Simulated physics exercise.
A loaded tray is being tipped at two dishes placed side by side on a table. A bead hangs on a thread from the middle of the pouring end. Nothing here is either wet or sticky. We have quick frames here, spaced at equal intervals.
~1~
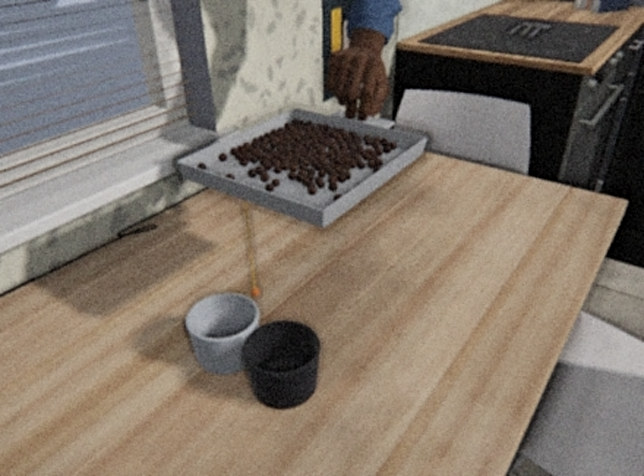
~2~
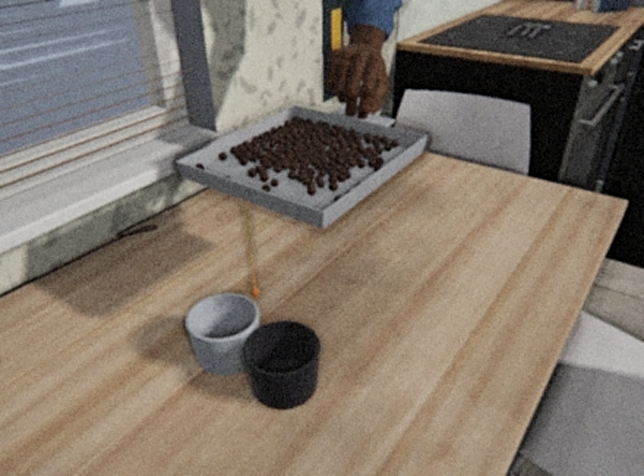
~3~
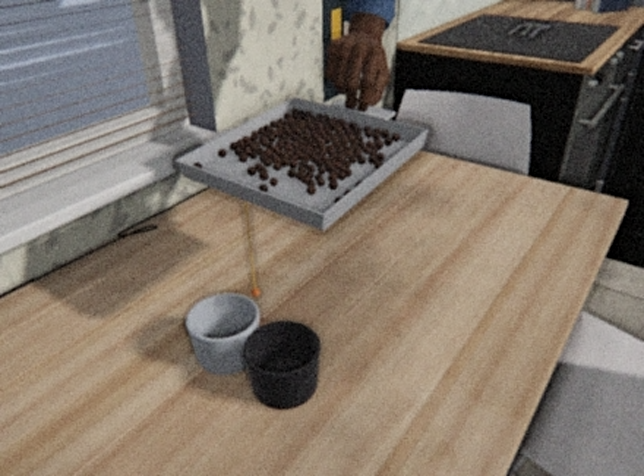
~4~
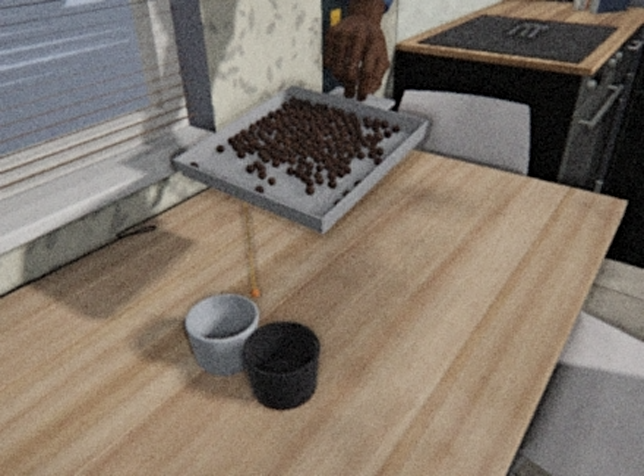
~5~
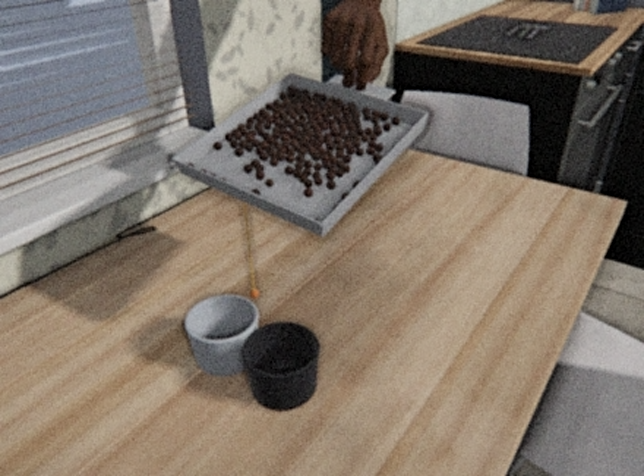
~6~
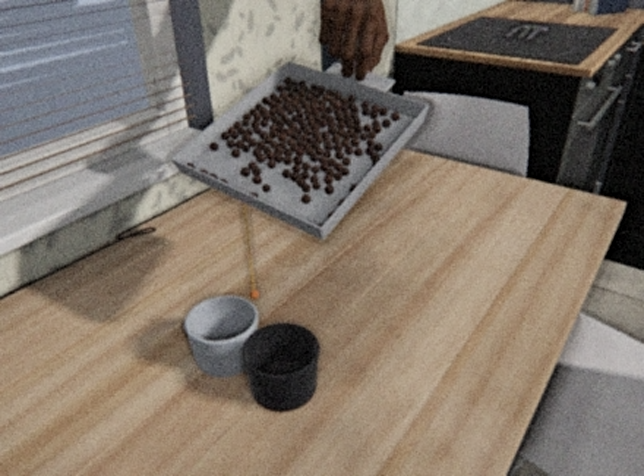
On a wooden table in a kitchen, a light cup and a black one sat together while a hand behind a tray of chocolate balls slowly tilted it toward them, and the balls began shifting slightly.
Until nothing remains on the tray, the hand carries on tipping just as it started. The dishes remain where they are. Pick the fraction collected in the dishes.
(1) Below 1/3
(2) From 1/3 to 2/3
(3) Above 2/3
From 1/3 to 2/3.
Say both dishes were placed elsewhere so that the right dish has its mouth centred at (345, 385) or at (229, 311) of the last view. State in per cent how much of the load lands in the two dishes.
Roughly 60 per cent, then roughly 0 per cent.
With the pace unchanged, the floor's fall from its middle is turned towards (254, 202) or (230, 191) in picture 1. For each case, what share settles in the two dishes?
50 % and 20 %.
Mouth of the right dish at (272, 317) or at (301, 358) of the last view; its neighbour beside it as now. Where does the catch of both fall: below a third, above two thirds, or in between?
The two tries give, in order: Under a third; above two thirds.
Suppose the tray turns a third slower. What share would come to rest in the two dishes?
It would come out near 50 per cent.
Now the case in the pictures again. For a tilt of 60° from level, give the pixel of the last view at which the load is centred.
Near (291, 197).
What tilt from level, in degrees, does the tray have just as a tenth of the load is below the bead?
75°.
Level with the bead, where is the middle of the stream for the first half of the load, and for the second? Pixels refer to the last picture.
Starting near (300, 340), moving on to near (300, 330).
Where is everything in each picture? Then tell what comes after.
The first picture shows corners of the pouring end near (181, 161) and (323, 208), level; middle of the load near (314, 152), chocolate balls; left dish near (200, 350); right dish near (259, 384); bead on its thread near (255, 292).
The second picture shows corners of the pouring end near (181, 161) and (323, 209), level; middle of the load near (313, 150).
The third picture shows corners of the pouring end near (181, 160) and (323, 212), tipped barely, lowest at the right corner; middle of the load near (313, 146).
The fourth picture shows corners of the pouring end near (179, 159) and (322, 216), tipped a little, lowest at the right corner; middle of the load near (311, 139), a little on the move.
The fifth picture shows corners of the pouring end near (177, 158) and (321, 220), tipped a little, lowest at the right corner; middle of the load near (310, 134), a little on the move.
The sixth picture shows corners of the pouring end near (175, 158) and (321, 225), tipped clearly, lowest at the right corner; middle of the load near (307, 132), all but a few on the move; left dish near (199, 353); right dish near (258, 387).
Shortly afterwards, tray tipped steeply; all but a few on the tray; only a few in the right dish; only a few outside both; a little in the air.
Next, tray tipped right over; near a quarter on the tray; near a third in the right dish; only a few in the left dish; near a quarter outside both; near a quarter in the air.
Some moments later, tray tipped past a quarter turn; near half in the right dish; only a few in the left dish; near half outside both.
In the end, tray tipped past a quarter turn; near half in the right dish; only a few in the left dish; near half outside both.
